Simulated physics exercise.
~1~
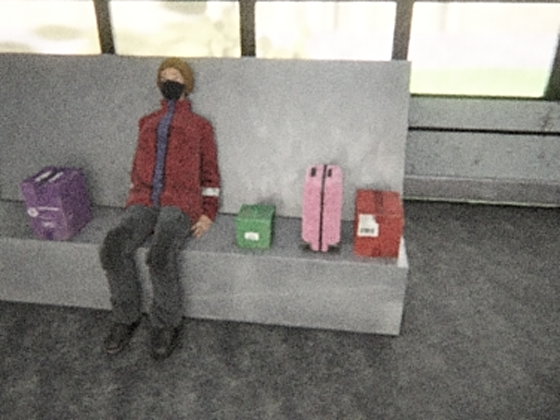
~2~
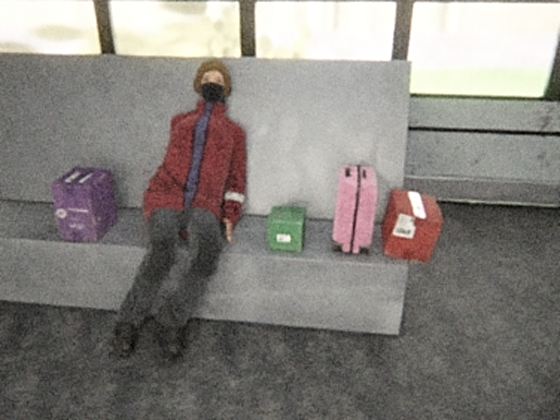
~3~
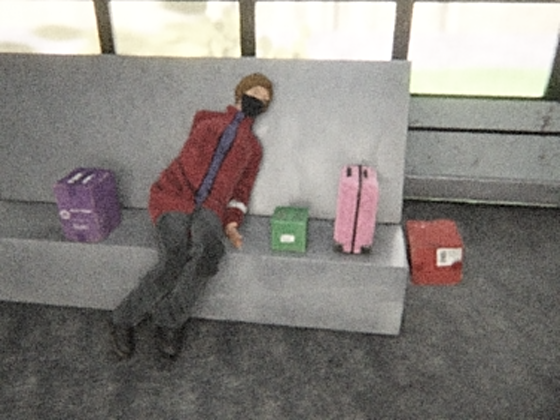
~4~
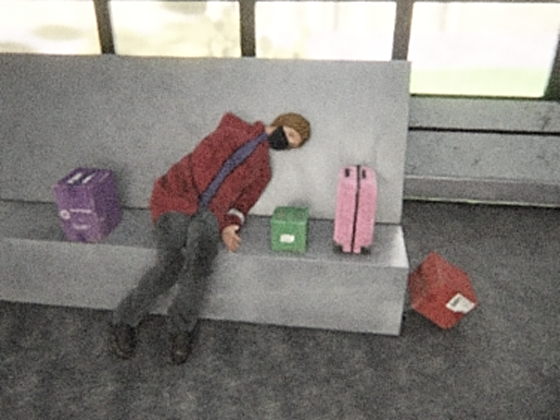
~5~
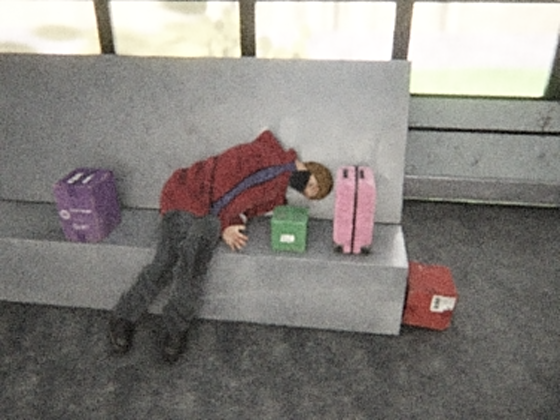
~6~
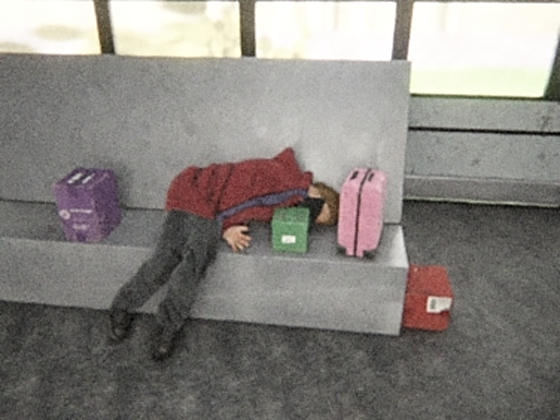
A masked person slides right and slumps sideways on the bench as a red box tumbles off.
